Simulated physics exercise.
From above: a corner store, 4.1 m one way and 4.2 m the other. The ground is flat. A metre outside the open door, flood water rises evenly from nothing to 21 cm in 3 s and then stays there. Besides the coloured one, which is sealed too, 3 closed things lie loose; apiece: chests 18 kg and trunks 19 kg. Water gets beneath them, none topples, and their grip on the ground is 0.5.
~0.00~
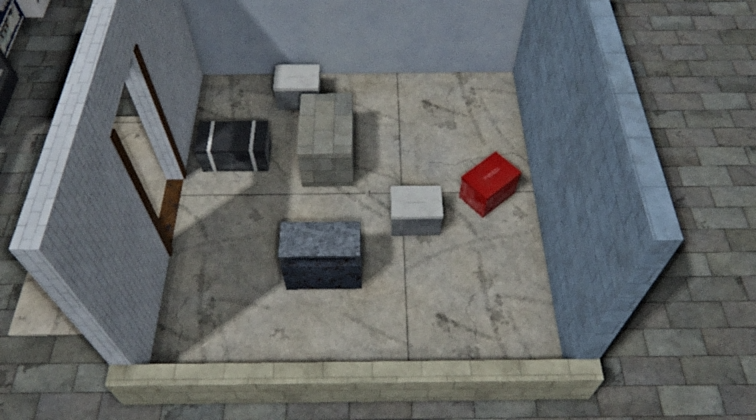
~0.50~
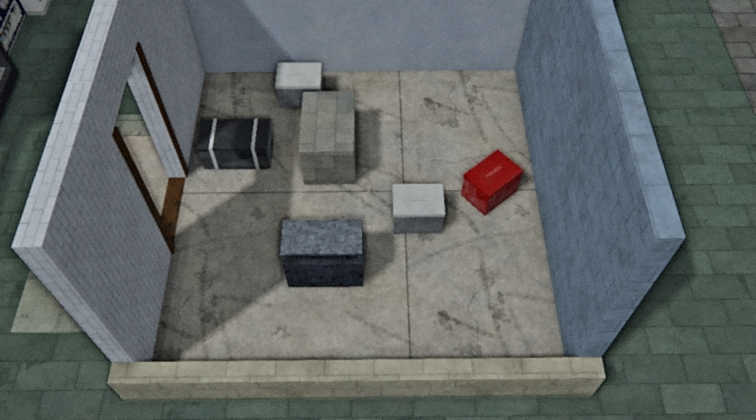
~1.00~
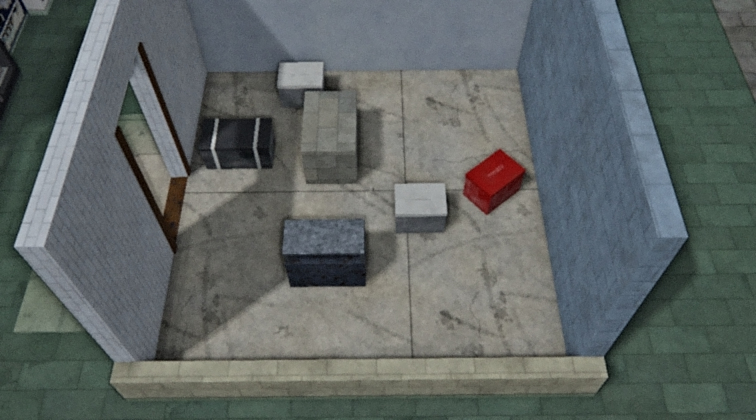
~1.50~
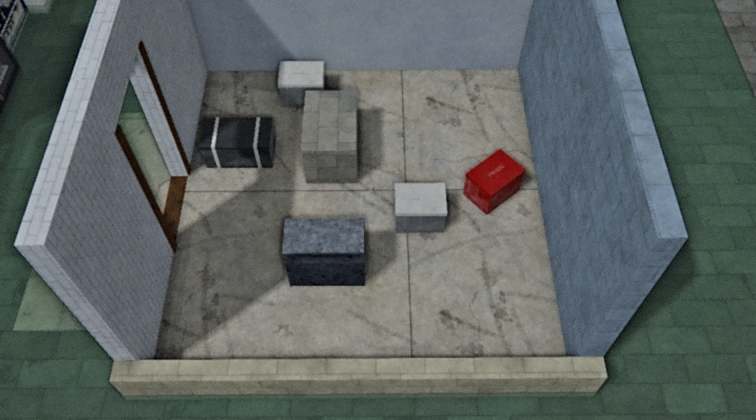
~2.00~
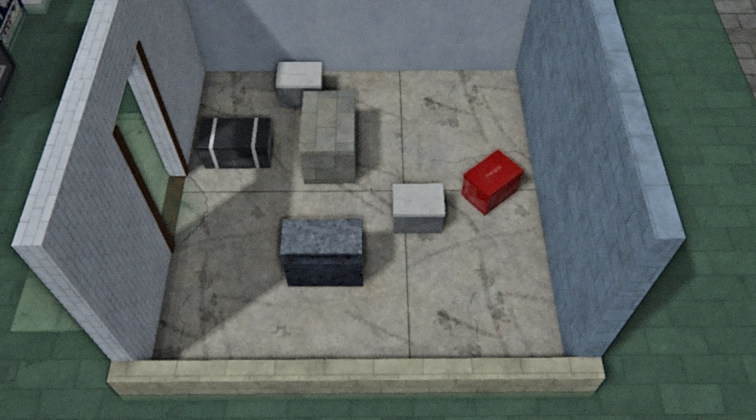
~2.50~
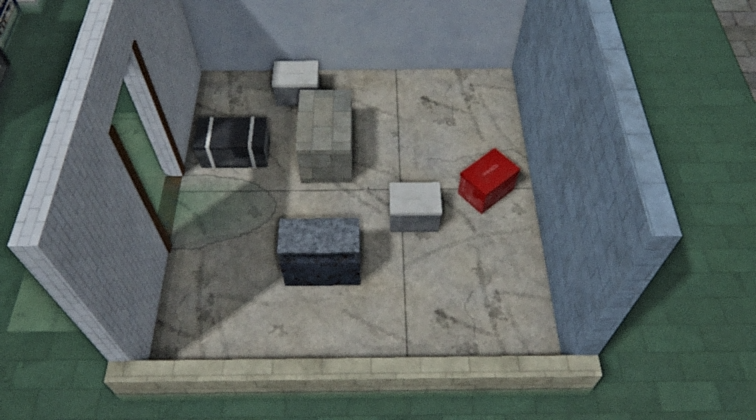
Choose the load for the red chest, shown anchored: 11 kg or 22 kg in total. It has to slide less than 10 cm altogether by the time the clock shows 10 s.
I expect that only the higher weight holds it.
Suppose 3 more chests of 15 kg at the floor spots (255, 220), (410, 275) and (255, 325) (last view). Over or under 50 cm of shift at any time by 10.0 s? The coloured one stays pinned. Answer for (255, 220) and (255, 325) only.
In that order: More, less.
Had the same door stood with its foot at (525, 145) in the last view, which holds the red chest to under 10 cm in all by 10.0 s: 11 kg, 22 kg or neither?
In that case only the higher weight holds it.
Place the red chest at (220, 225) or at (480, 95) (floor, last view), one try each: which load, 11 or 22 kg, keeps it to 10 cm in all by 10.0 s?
In that order: Neither is enough; it takes the larger.
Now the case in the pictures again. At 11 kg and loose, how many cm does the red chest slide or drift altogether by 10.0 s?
About 20 cm.
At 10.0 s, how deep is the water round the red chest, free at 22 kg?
About 7 cm.
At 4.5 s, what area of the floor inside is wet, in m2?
Roughly 7.0 m2.
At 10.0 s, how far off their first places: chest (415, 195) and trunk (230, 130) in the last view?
In turn: 30 cm, 20 cm.
After 3.5 s the red chest would be 0 cm from its start with 11 kg and 0 cm from its start with 22 kg; 0 cm of water round it then.
After 4.5 s the red chest would be 0 cm from its start with 11 kg and 0 cm from its start with 22 kg; 1 cm of water round it then.
After 7.0 s the red chest would be 0 cm from its start with 11 kg and 0 cm from its start with 22 kg; 2 cm of water round it then.
After 10.0 s the red chest would be 24 cm from its start with 11 kg and 0 cm from its start with 22 kg; 7 cm of water round it then.
